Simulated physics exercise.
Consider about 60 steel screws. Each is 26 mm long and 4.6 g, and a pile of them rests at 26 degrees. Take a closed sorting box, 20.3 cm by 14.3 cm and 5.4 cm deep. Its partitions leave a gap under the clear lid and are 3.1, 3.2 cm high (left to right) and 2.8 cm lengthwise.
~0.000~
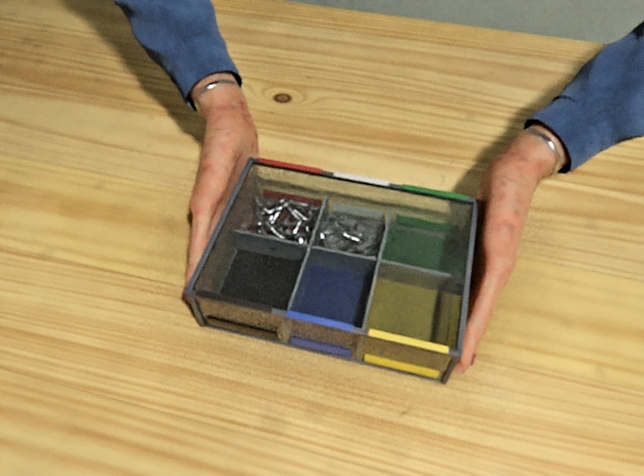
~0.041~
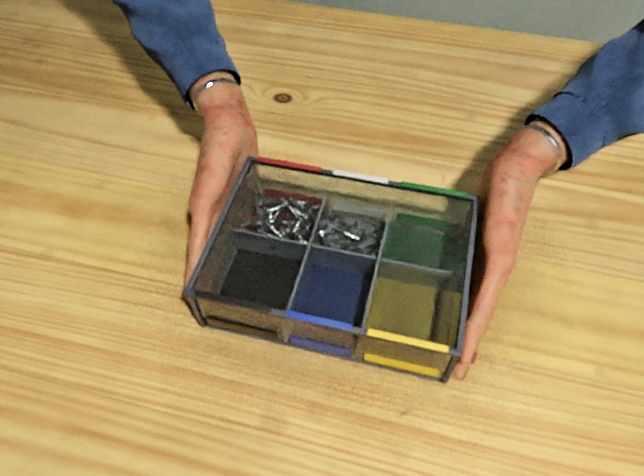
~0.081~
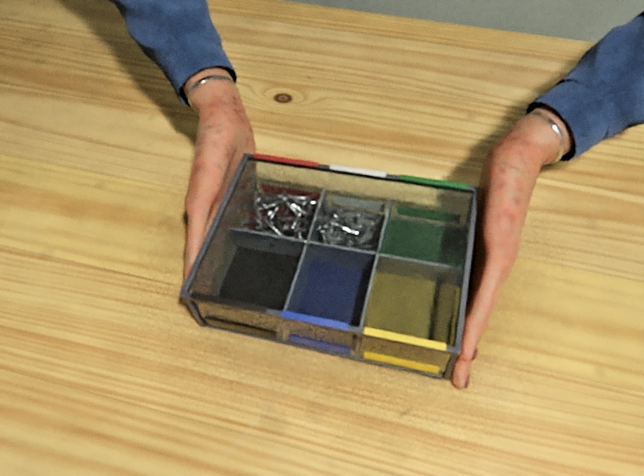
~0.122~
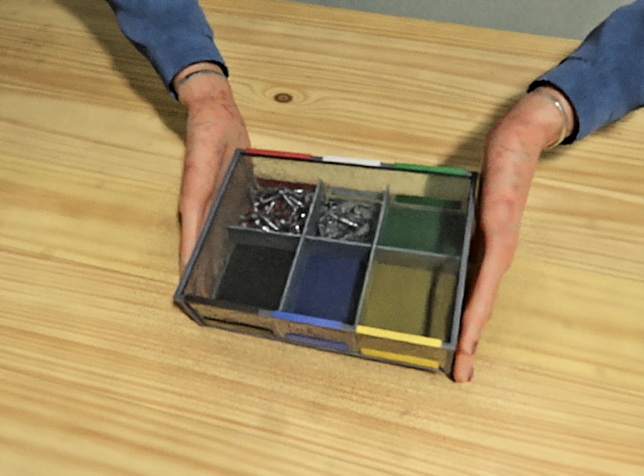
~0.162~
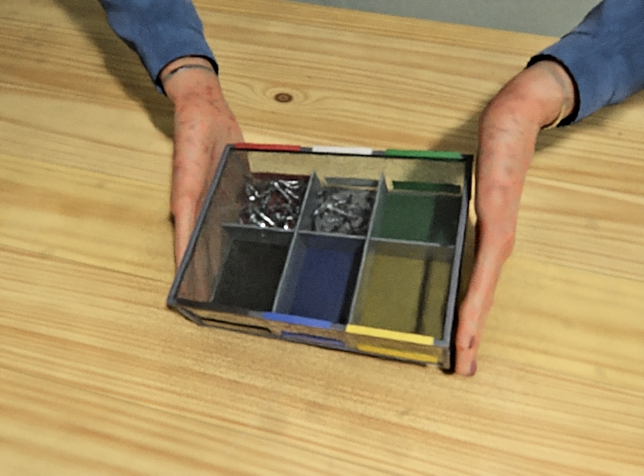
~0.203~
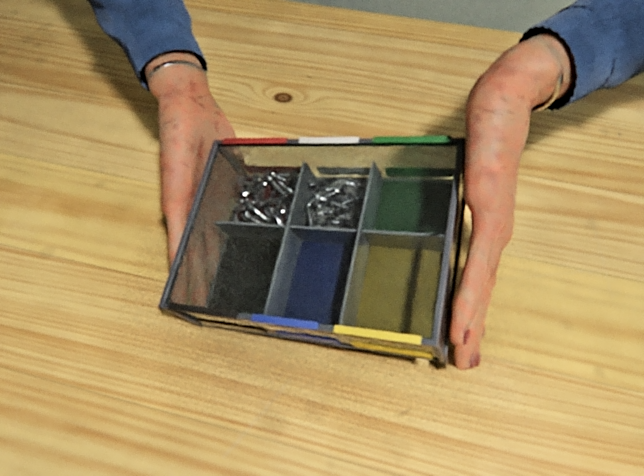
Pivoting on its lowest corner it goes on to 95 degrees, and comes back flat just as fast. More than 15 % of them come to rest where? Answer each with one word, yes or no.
Red: Yes. Blue: No. Green: No. Yellow: No. White: No. Black: Yes.
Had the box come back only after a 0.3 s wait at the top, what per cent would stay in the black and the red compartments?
Black 75; red 20.
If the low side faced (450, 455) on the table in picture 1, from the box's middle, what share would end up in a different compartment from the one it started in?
Roughly 85 % of the pieces.
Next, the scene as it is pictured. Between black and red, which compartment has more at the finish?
The black one.
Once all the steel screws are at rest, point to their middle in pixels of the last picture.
I'd put it at about (244, 280).
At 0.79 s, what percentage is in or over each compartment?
Shares - red: 45, blue: 0, green: 0, yellow: 0, white: 25, black: 30.
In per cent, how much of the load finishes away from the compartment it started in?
Estimate: Some 65 %.
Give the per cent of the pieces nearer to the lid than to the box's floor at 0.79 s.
Estimate: Near 70 per cent.
After 0.79 s, tilt 94 degrees; red 45 %, white 25 %, black 30 %.
Then, at 1.18 s, tilt 39 degrees; red 30 %, white 5 %, black 65 %.
Then, at 1.65 s, tilt 0 degrees; red 30 %, white 5 %, black 65 %.
At rest (2.0 s), red 30 %, blue 0 %, green 0 %, yellow 0 %, white 5 %, black 65 %.
